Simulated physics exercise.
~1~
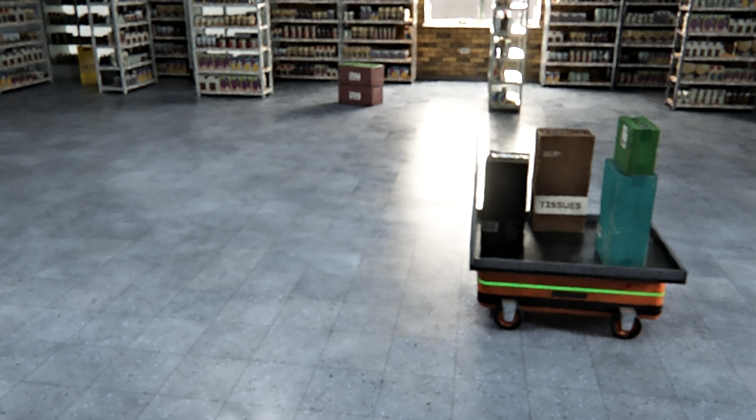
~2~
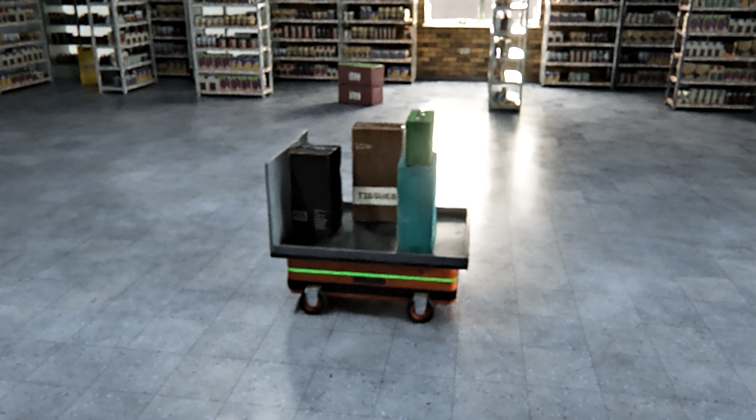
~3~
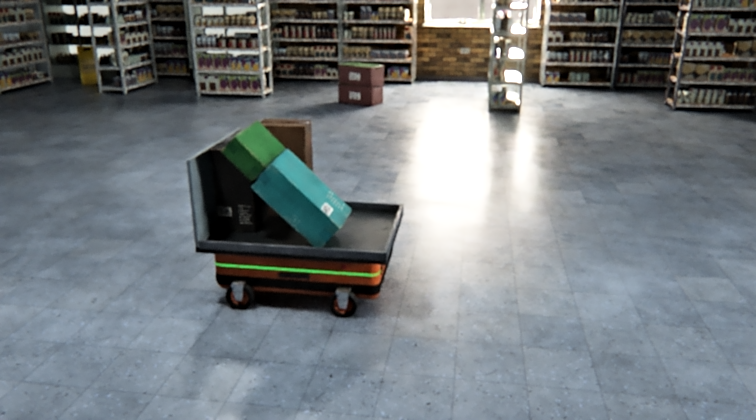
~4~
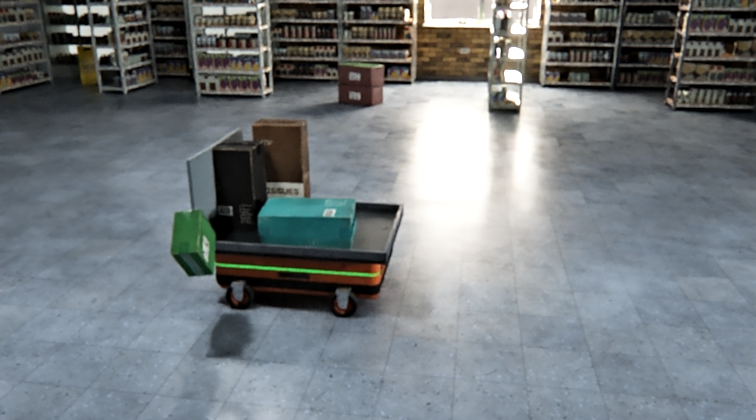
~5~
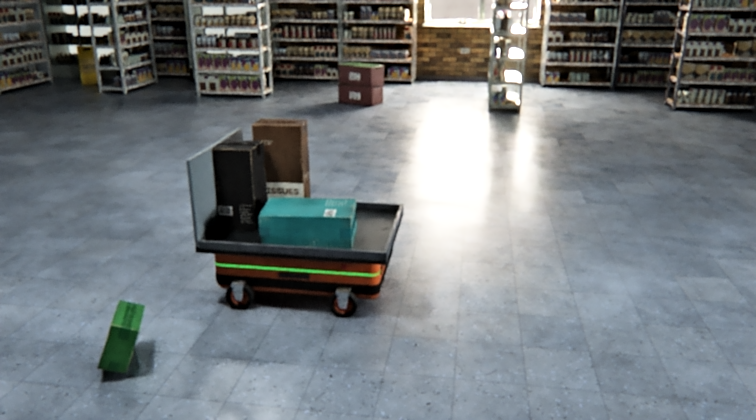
In a warehouse aisle area lined with stocked shelves, a low orange cart carrying four upright boxes rolls left and stops; the turquoise box topples onto its side on the cart, while the green box atop it tumbles off to the floor at left, leaving the black and brown boxes upright.
